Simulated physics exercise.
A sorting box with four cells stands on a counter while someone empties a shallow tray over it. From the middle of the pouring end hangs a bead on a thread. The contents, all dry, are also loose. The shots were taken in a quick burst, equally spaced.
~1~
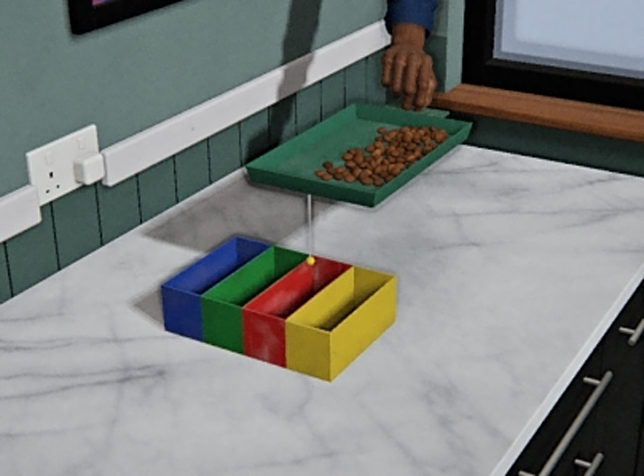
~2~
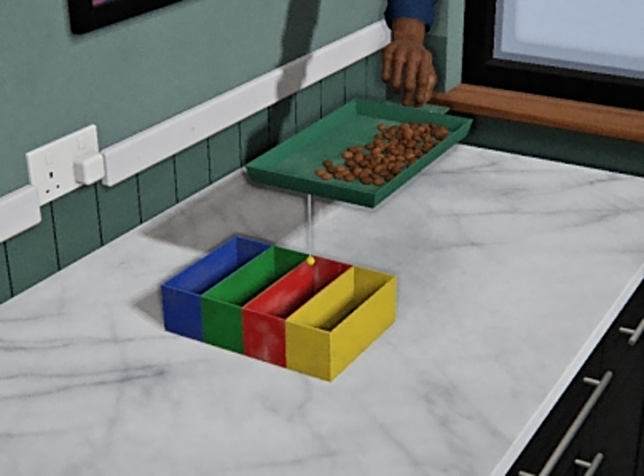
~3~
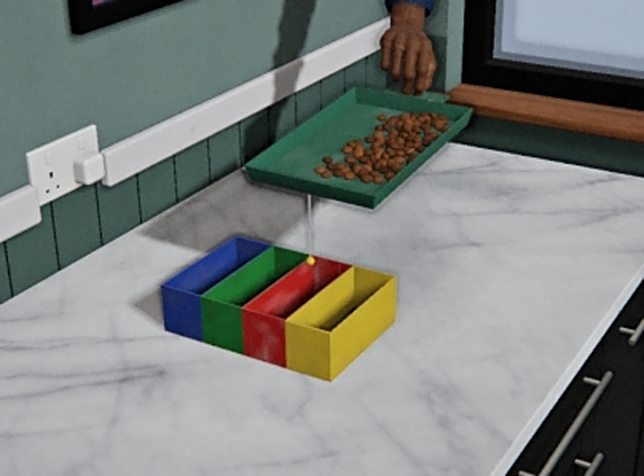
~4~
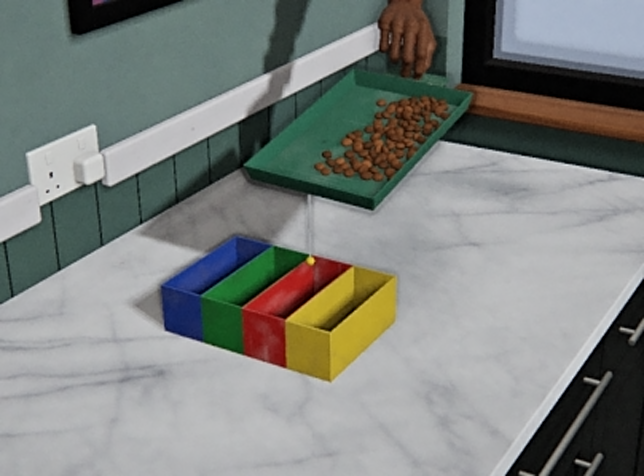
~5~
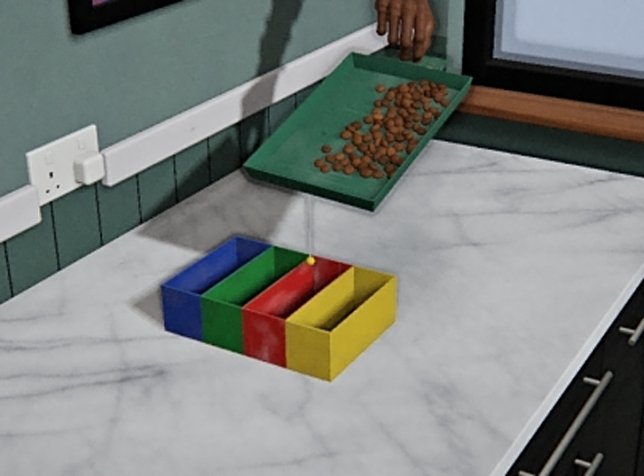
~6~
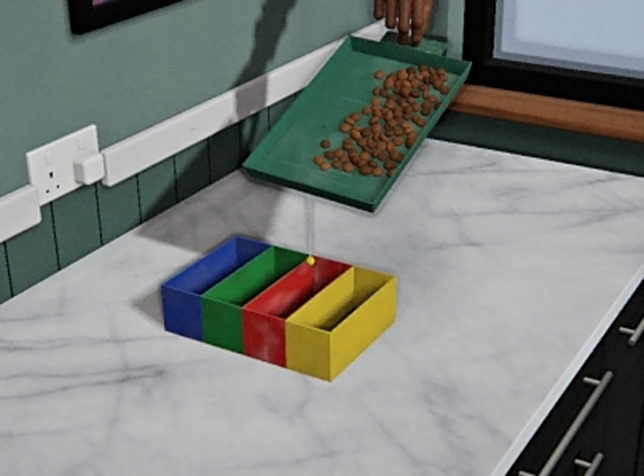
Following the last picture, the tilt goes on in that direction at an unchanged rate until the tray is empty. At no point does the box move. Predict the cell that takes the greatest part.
I would say the yellow cell.
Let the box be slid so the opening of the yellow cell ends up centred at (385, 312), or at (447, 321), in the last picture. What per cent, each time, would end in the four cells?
Roughly 100 %, then roughly 90 %.
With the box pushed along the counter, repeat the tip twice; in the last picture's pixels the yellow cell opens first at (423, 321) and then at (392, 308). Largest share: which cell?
Case A: The cell in green; case B: The red cell.
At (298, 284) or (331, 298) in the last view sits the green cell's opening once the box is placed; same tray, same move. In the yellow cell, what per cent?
Trial 1 around 10 percent, trial 2 around 0 percent.
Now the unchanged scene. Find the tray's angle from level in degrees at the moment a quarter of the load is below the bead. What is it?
Roughly 85 degrees from level.
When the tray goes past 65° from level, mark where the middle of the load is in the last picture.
The middle of the pieces shows up near (350, 179).
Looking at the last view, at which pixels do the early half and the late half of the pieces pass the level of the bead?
For the early half I get (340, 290), and for the late half (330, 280).
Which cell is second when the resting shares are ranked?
It's red.
Shortly afterwards, tray tipped steeply; all but a few on the tray; a little falling or outside the box.
Next, tray tipped past a quarter turn; near a third on the tray; near a third in the yellow cell; near a quarter in the red cell; a little falling or outside the box.
Some moments later, tray tipped past a quarter turn; near two thirds in the yellow cell; near a quarter in the red cell; only a few in the green cell; a little falling or outside the box.
In the end, tray tipped past a quarter turn; near two thirds in the yellow cell; near a quarter in the red cell; only a few in the green cell; none at all in the blue cell; a little outside the box.
